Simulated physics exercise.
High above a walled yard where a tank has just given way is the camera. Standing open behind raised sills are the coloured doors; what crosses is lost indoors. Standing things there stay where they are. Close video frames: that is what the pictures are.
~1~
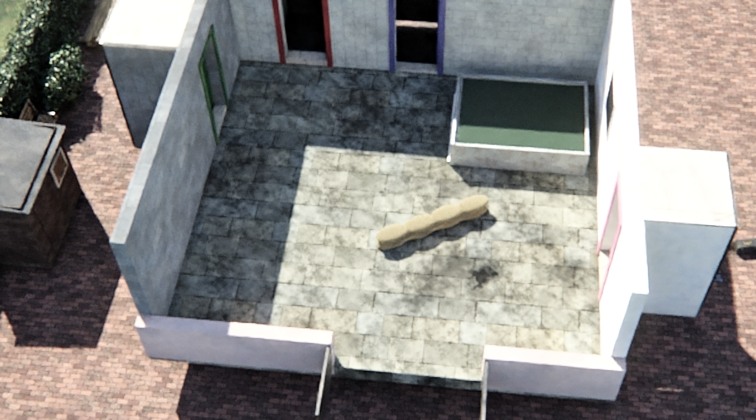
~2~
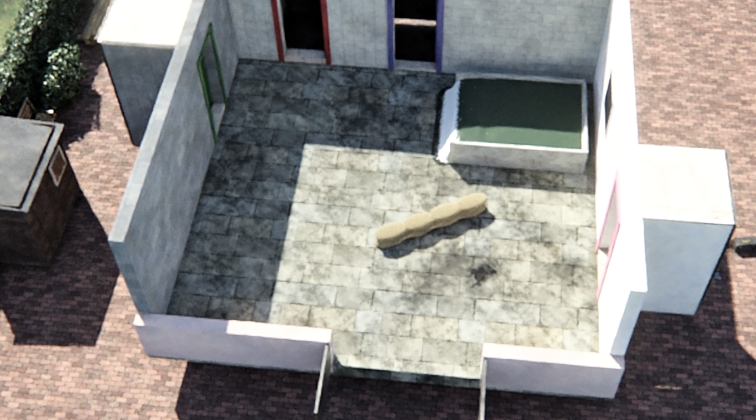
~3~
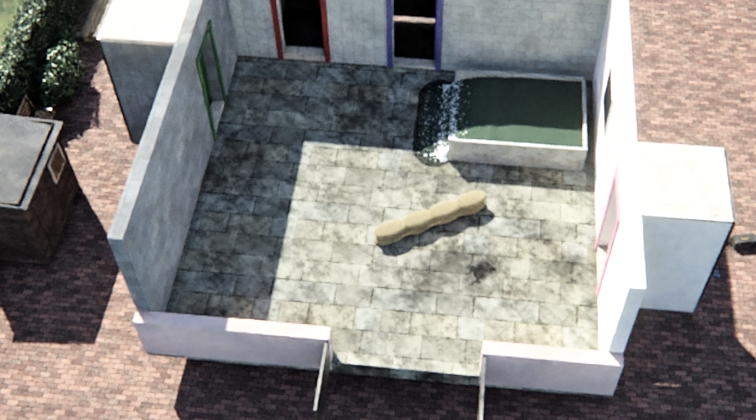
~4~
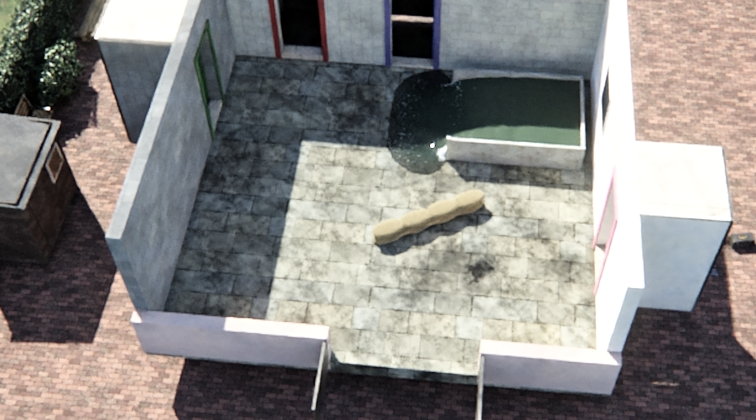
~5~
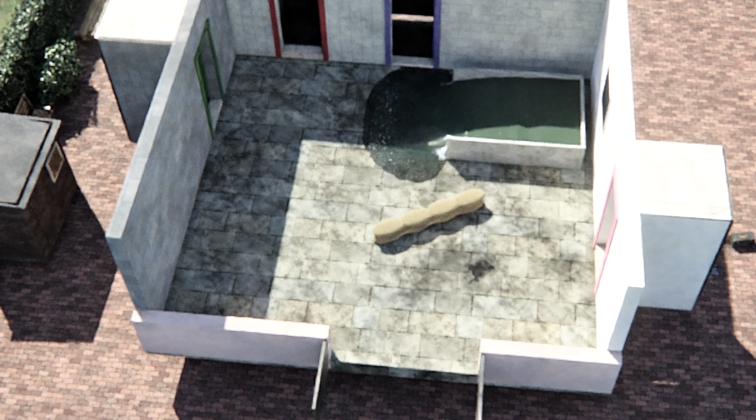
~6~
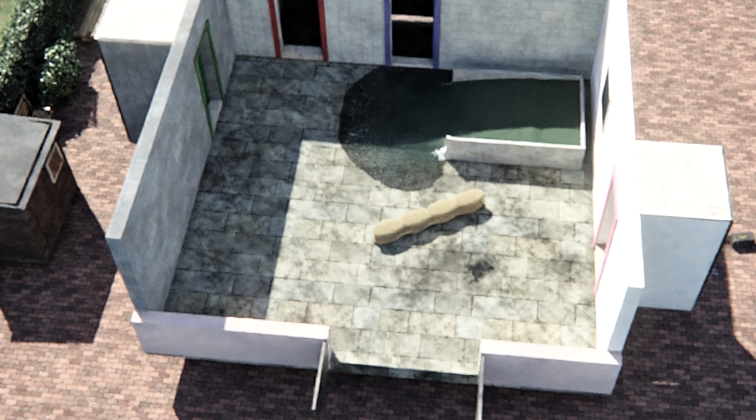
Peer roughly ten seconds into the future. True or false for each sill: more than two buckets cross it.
Red door - false; green door - true; pink door - false; blue door - true.
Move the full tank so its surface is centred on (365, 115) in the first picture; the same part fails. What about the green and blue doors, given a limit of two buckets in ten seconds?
Looking at it, the green door breaks the limit and the blue door comes in under.
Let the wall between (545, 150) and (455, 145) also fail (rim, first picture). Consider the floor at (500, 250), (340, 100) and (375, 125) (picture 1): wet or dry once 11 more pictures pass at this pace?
Result, in sequence: Sodden, spared by the spill, spared by the spill.
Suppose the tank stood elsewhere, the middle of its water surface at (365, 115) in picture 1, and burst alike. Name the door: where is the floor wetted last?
Last comes the one in pink.
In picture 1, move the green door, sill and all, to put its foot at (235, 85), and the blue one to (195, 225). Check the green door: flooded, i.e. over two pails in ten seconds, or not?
The green one tops the limit, as far as I can tell.
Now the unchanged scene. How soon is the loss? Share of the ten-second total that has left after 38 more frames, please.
About 50 %.
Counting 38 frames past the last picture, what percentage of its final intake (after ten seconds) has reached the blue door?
Around 95 in a hundred.
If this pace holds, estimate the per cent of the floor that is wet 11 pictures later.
It comes to 40 per cent.
A moment on, water covers 25 % of the floor; the red door not reached, the green door not reached, the pink door not reached, the blue door under two buckets in.
Next, water covers 40 % of the floor; the red door wet at the sill, nothing in, the green door under two buckets in, the pink door not reached, the blue door under two buckets in.
Then, water covers 50 % of the floor; the red door wet at the sill, nothing in, the green door over two buckets in, the pink door not reached, the blue door over two buckets in.
Later, water covers 55 % of the floor; the red door wet at the sill, nothing in, the green door far over two buckets in, the pink door not reached, the blue door over two buckets in.
In the end, water covers 85 % of the floor; the red door wet at the sill, nothing in, the green door far over two buckets in, the pink door wet at the sill, nothing in, the blue door over two buckets in.
